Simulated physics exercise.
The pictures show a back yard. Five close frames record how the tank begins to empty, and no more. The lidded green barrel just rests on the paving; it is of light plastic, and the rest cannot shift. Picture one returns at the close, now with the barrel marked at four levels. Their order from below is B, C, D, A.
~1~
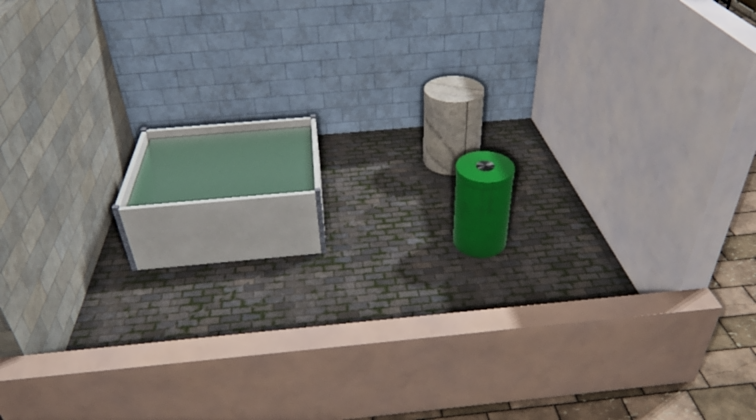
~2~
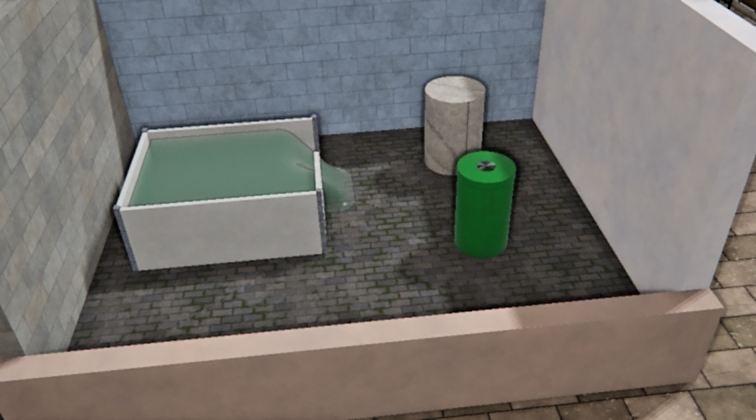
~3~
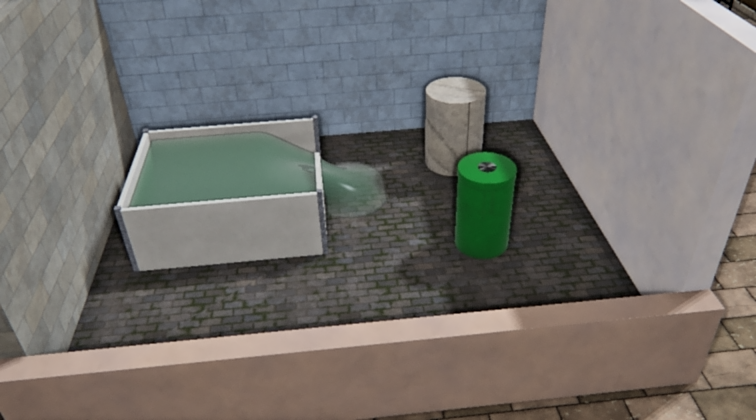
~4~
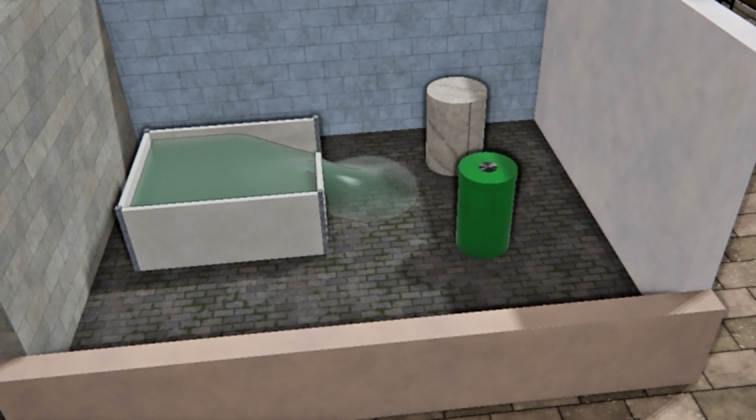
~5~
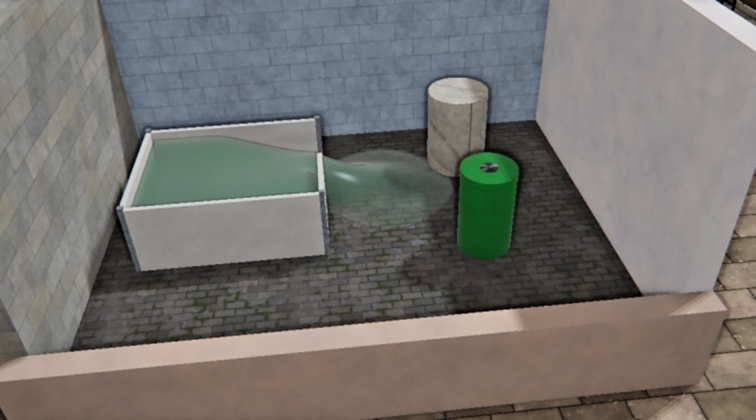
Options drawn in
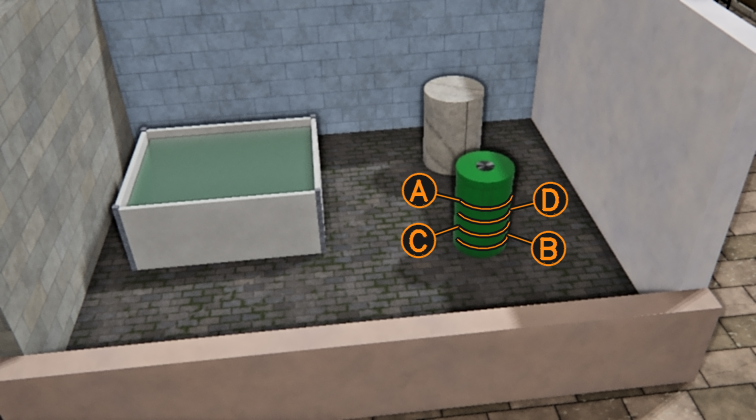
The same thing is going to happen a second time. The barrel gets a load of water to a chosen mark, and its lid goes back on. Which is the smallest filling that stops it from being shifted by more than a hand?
C.
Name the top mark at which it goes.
It is B.
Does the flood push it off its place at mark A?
No.
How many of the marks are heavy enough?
Three.
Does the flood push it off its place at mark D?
No.
In orange, A at (490, 208); B at (487, 248); C at (488, 235); D at (489, 222); from the bottom up B, C, D, A.
For mark A, it does not move.
For mark B, it is pushed about its own width away.
For mark C, it does not move.
For mark D, it does not move.
